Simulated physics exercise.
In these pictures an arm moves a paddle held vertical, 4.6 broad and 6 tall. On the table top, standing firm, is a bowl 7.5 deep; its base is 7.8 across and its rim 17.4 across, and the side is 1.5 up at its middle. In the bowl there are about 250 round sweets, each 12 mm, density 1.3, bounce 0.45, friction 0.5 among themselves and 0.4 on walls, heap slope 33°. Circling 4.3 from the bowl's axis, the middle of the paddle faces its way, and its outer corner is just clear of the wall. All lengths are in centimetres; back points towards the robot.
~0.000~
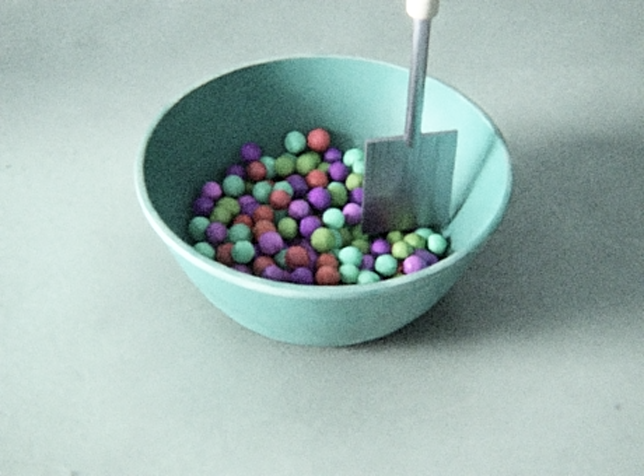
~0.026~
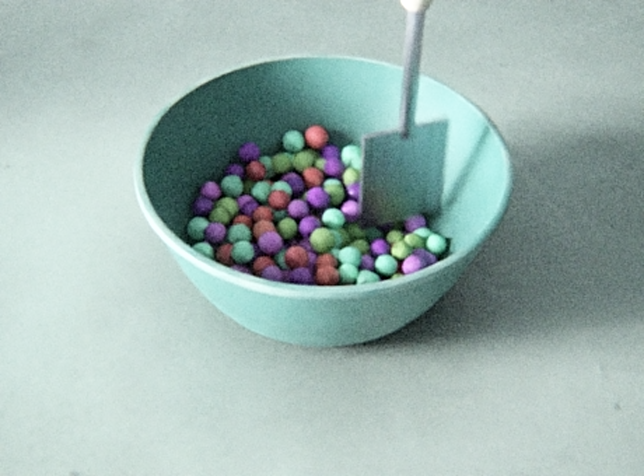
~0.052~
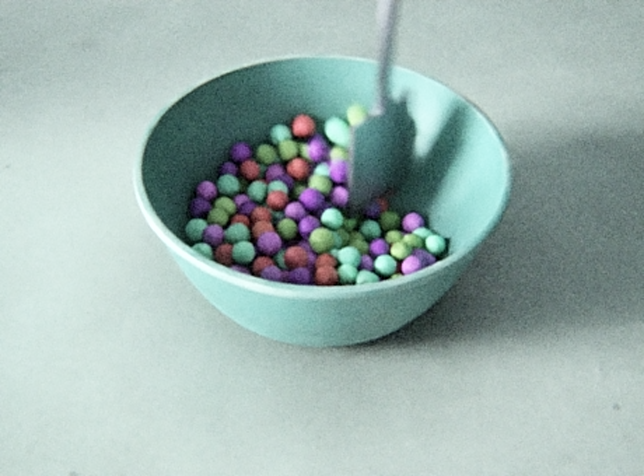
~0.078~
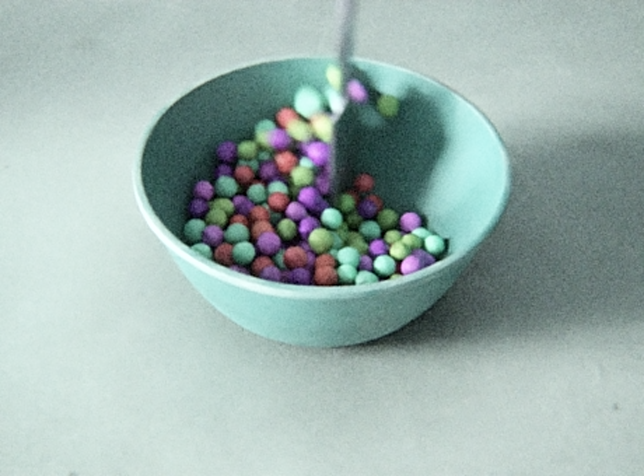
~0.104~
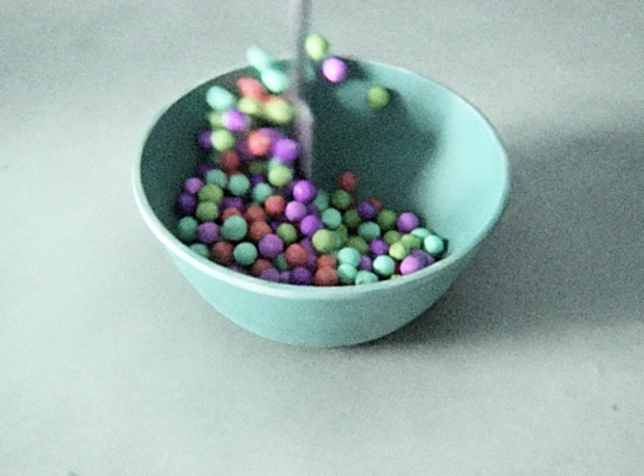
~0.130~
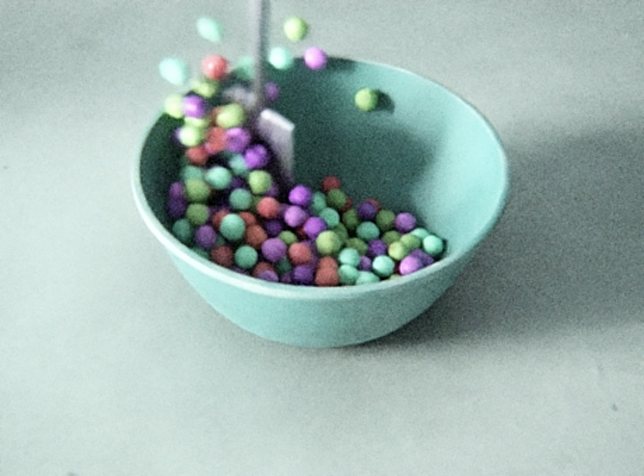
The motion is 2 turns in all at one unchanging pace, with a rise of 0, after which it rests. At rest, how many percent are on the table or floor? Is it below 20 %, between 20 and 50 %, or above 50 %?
Between 20 and 50 %.
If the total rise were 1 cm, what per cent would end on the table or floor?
35 per cent, roughly.
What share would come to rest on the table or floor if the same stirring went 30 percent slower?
In that case, close to 25 in a hundred.
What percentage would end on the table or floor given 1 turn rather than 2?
Roughly 25 per cent.
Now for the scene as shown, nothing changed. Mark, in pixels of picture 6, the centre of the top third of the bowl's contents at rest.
Near (336, 181).
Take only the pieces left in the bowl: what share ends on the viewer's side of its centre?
I'd put it near 40 per cent.
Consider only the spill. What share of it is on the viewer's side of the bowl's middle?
About 50 per cent.
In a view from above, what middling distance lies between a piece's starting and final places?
About 9 centimetres.
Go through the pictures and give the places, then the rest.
The first frame shows the paddle neck at (415, 110), 0° round; upper third of the load around (299, 228), from x 200 to 435, top at y 140; 251 in the bowl.
The second frame shows the paddle neck at (409, 102), 10° round; upper third of the load around (302, 228), from x 200 to 435, top at y 135.
The third frame shows the paddle neck at (384, 82), 36° round; upper third of the load around (301, 212), from x 195 to 435, top at y 120.
The fourth frame shows the paddle neck at (345, 70), 65° round; upper third of the load around (295, 203), from x 195 to 435, top at y 75.
The fifth frame shows the paddle neck at (300, 70), 94° round; upper third of the load around (270, 188), from x 185 to 435, top at y 45.
The sixth frame shows the paddle neck at (261, 82), 123° round; upper third of the load around (234, 191), from x 175 to 435, top at y 30; 250 in the bowl, 1 in flight or on the tool.
After 0.34 s, 353° round, highest piece 12 above the table; 201 in the bowl, 16 on the table or floor, 34 in flight or on the tool.
After 0.54 s, 223° round, highest piece 10 above the table; 167 in the bowl, 71 on the table or floor, 13 in flight or on the tool.
After 0.85 s, 0° round, highest piece 6 above the table; 145 in the bowl, 105 on the table or floor, 1 in flight or on the tool.
After 1.55 s, 0° round, highest piece 5 above the table; 145 in the bowl, 106 on the table or floor.
In the end, 145 in the bowl, 106 on the table or floor. That is 42 % on the table or floor.
